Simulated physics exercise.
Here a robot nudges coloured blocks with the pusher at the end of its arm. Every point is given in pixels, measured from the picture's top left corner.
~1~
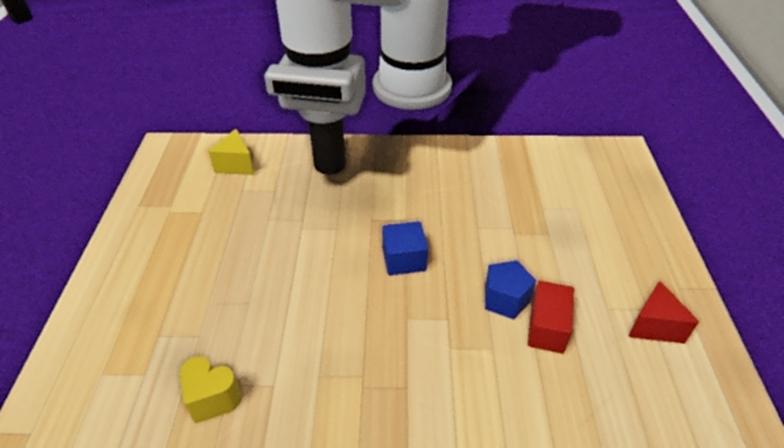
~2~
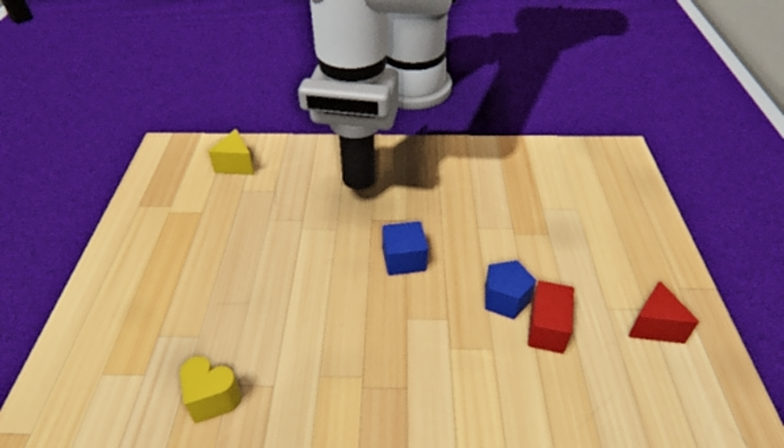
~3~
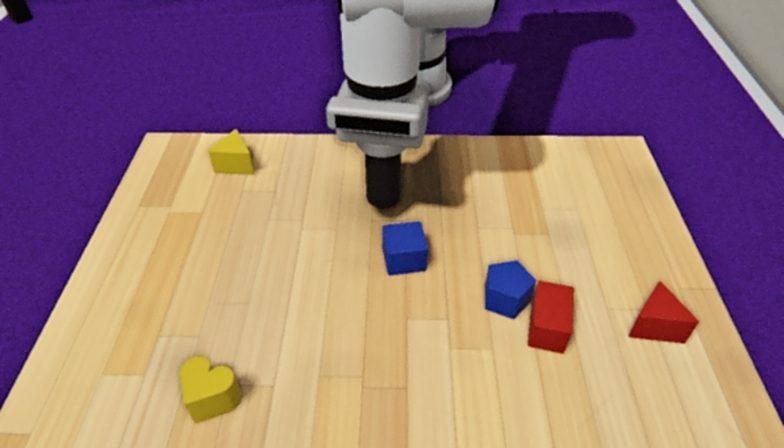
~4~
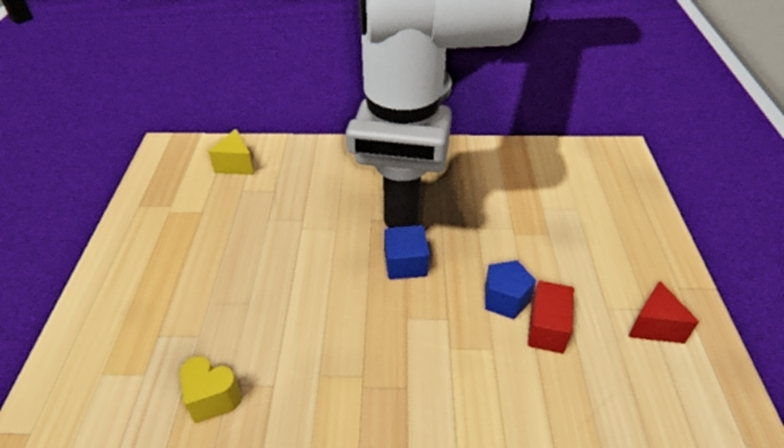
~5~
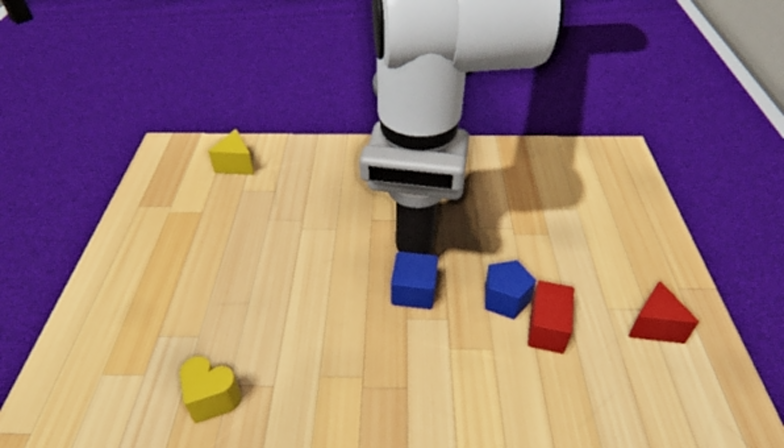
A robot arm moves right and toward the viewer, nudging the blue square block forward.
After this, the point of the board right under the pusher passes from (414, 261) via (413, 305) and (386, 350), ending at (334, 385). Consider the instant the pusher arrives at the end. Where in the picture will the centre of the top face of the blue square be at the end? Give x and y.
Its top middle will sit at (417, 359).
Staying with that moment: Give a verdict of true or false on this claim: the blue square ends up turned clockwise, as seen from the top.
False - the claim does not hold.
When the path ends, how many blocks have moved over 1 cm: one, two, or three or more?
That's one.
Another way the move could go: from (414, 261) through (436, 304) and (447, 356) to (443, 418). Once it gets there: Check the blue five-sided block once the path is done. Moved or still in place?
It is still on its spot.
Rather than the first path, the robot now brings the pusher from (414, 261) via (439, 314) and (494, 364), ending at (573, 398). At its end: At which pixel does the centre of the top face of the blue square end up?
In the picture, that point is around (428, 339).
The first path, step by step. One third of the way, pusher (414, 290); blue square (419, 318), turned 10° anticlockwise.
Two thirds of the way, pusher (385, 335); blue square (417, 359), turned 50° anticlockwise.
At the end, pusher (332, 370); blue square (417, 359), turned 55° anticlockwise; blue five-sided block not moved.
